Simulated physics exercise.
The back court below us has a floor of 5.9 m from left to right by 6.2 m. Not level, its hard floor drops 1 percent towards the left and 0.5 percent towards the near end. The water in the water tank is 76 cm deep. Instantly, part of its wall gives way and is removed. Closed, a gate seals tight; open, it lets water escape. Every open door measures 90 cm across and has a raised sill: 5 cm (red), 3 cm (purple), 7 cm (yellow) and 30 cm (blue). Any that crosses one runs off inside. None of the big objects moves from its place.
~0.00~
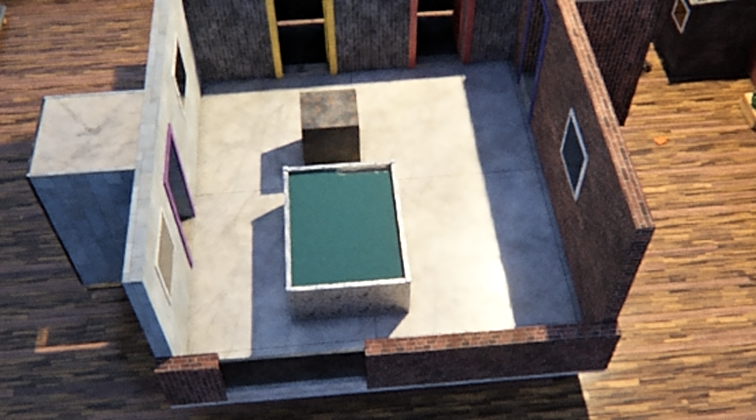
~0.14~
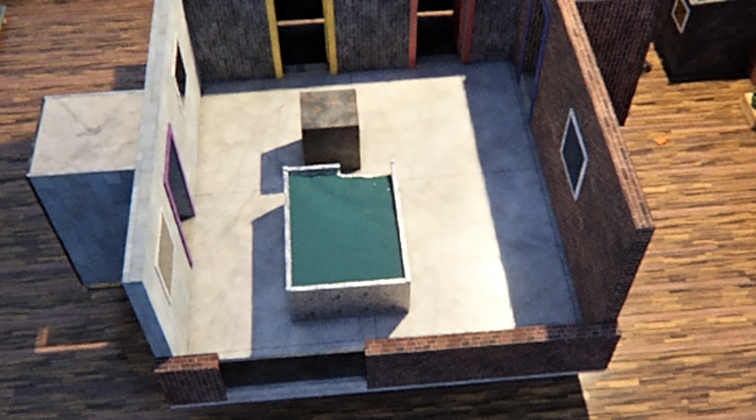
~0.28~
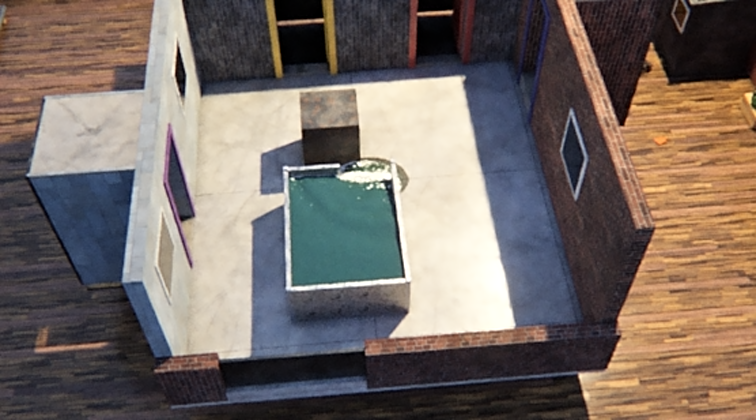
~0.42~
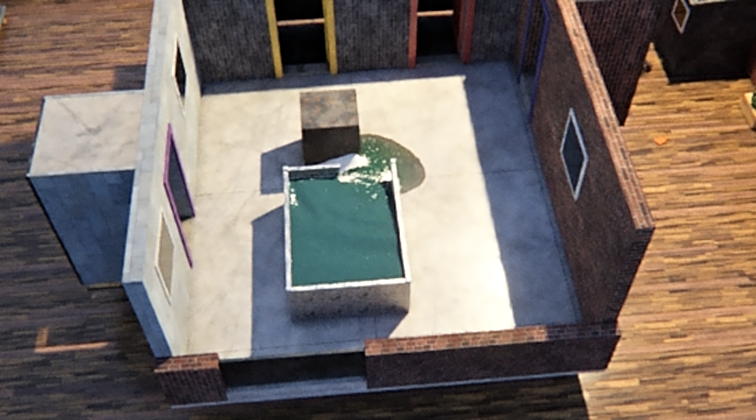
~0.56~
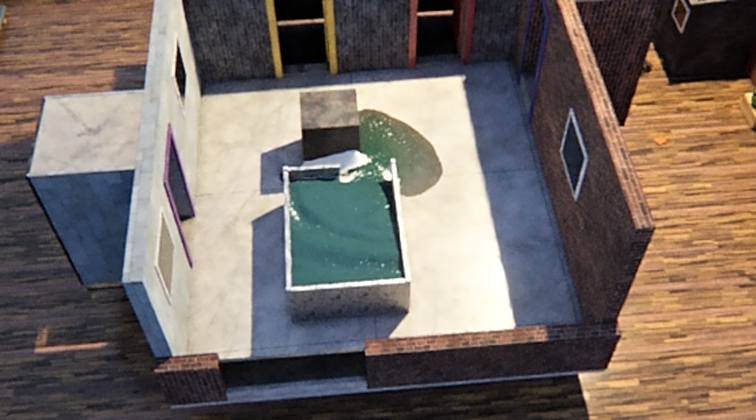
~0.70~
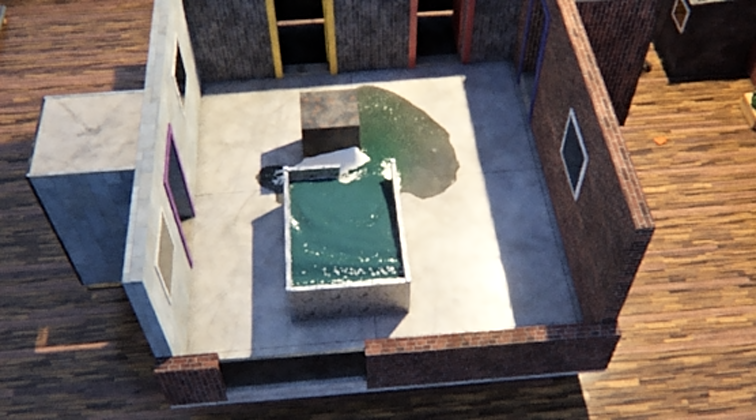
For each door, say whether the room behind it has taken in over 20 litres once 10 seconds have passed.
In the end the red door will let too much through; the purple door will let too much through; the yellow door will not let too much through; the blue door will not let too much through.
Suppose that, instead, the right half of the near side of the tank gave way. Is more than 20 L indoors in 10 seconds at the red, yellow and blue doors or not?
Then it goes red too high, yellow too high, blue fine.
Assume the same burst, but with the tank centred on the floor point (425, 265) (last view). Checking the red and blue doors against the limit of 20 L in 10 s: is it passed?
Relative to the limit, red is beyond it and blue is within it.
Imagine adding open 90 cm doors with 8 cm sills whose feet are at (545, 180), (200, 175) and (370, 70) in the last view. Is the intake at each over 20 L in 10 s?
Less, more, more.
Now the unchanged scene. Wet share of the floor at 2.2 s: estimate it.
Around 40 per cent.
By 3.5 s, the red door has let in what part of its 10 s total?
It comes to about 50 per cent.
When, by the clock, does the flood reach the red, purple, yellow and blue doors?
Arrival times: Red 1.1 seconds, purple 1.4 seconds, yellow 1.4 seconds, blue 1.8 seconds.
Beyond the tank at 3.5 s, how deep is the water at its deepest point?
About 34 cm at most.
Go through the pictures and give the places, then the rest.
In the first picture, still water, 76 cm deep, in the water tank at (344, 225).
In the second picture, the front is at a hidden place, 0.5 m from the gap on the water tank's far side; 0.2 m2 of floor is under water; 76 cm left at the back of the water tank.
In the third picture, water pours out on the water tank's far side and has run 0.8 m, to (372, 160); typically 15 cm deep outside, 76 cm at the water tank's back.
In the fourth picture, the front is at (369, 137), 1.4 m from the gap on the water tank's far side; 1.5 m2 of floor is under water; 76 cm left at the back of the water tank.
In the fifth picture, water pours out on the water tank's far side and has run 2.0 m, to (370, 113); typically 6 cm deep outside, 75 cm at the water tank's back.
In the sixth picture, the front is at (370, 89), 2.6 m from the gap on the water tank's far side; 3.8 m2 of floor is under water; 67 cm left at the back of the water tank.
After 1.4 s water covers 30 % of the floor and is deepest (56 cm) near (355, 175); red door 15 cm at the sill, 6 L in, purple door 2 cm at the sill, 0 L in, yellow door not reached, blue door not reached.
After 2.2 s water covers 40 % of the floor and is deepest (44 cm) near (355, 175); red door 19 cm at the sill, 74 L in, purple door 11 cm at the sill, 19 L in, yellow door 10 cm at the sill, 0 L in, blue door 16 cm at the sill, 0 L in.
After 3.5 s water covers 55 % of the floor and is deepest (34 cm) near (355, 175); red door 19 cm at the sill, 161 L in, purple door 8 cm at the sill, 54 L in, yellow door 7 cm at the sill, 4 L in, blue door 18 cm at the sill, 0 L in.
After 6.0 s water covers 85 % of the floor and is deepest (20 cm) near (355, 175); red door 13 cm at the sill, 275 L in, purple door 8 cm at the sill, 87 L in, yellow door 7 cm at the sill, 5 L in, blue door 9 cm at the sill, 0 L in.
After 10.0 s water covers 100 % of the floor and is deepest (20 cm) near (249, 376); red door 7 cm at the sill, 332 L in, purple door 7 cm at the sill, 146 L in, yellow door 4 cm at the sill, 6 L in, blue door 6 cm at the sill, 0 L in.
